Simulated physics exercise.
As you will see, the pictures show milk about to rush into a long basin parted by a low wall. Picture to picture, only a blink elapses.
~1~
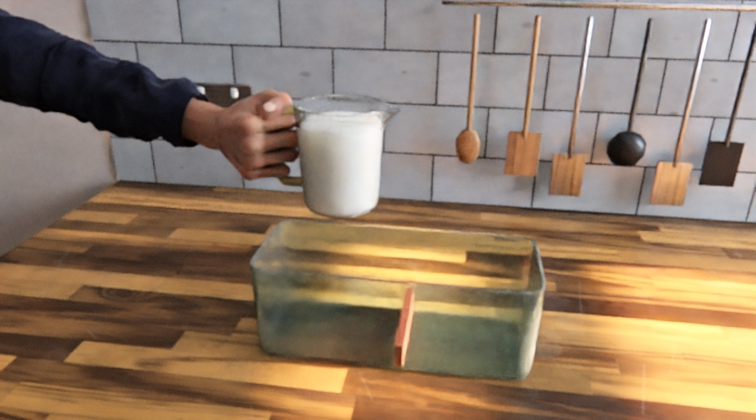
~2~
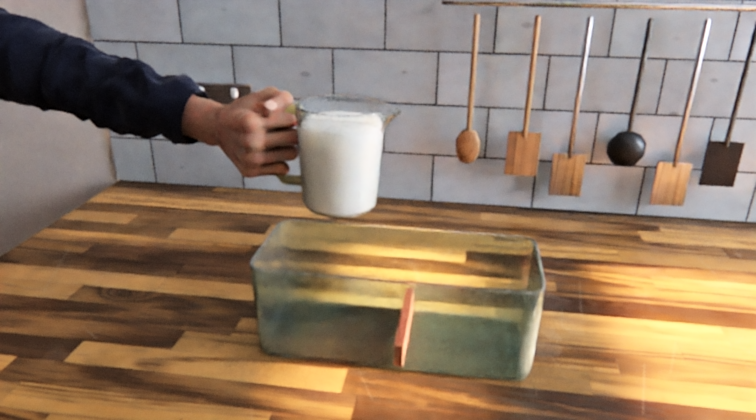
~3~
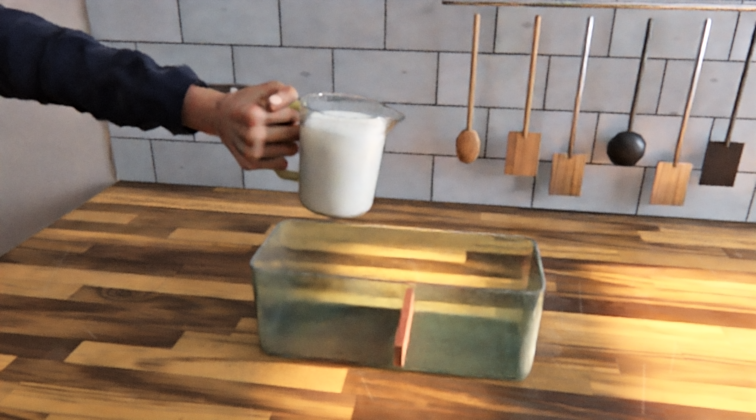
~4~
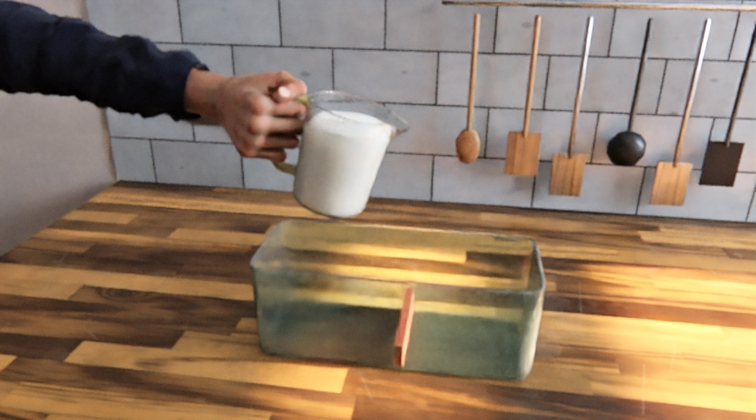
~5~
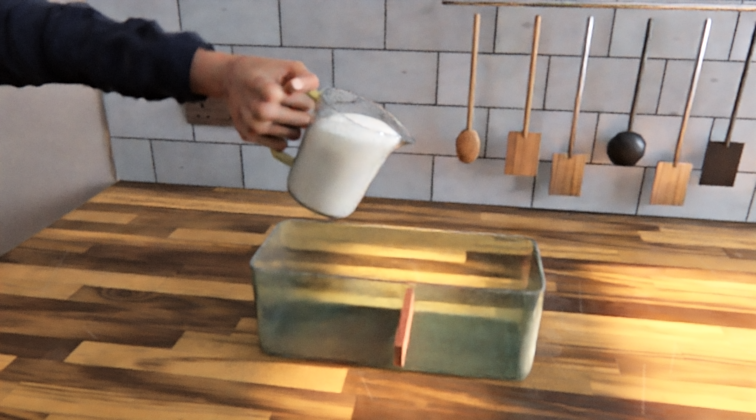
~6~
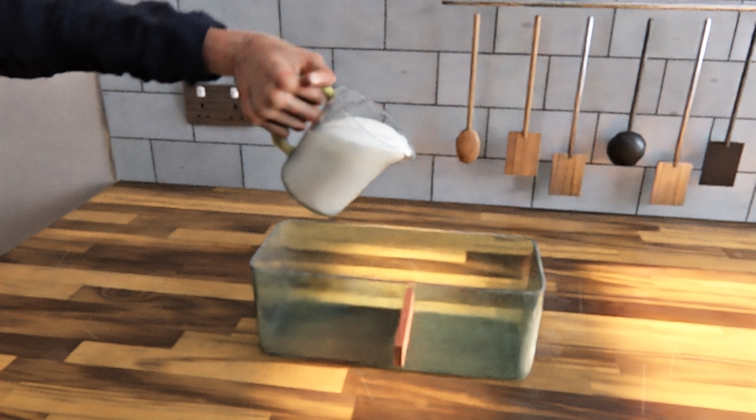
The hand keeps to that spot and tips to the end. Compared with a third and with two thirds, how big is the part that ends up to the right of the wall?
I predict a lot ends up right of the wall, past two thirds.
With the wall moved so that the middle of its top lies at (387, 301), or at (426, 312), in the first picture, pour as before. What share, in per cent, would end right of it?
First try: Roughly 90 per cent; second try: 65 per cent.
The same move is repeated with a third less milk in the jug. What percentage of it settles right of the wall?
Result: Around 90 per cent.
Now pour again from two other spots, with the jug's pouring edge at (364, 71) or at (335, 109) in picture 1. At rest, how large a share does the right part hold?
About 65 per cent, then about 15 per cent.
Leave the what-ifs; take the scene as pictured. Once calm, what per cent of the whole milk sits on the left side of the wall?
That works out near 10 in every hundred.
A moment on, the jug is tipped right over and 48 per cent is still to pour, 0 is left of the wall and 30 right of it.
Next, the jug is tipped right over and 8 per cent is still to pour, 4 is left of the wall and 77 right of it.
Then the jug is tipped right over and 0 per cent is still to pour, 8 is left of the wall and 89 right of it.
Later the jug is tipped right over and 0 per cent is still to pour, 9 is left of the wall and 89 right of it.
At rest 10 per cent lies left of the wall, 88 right of it and 2 outside.
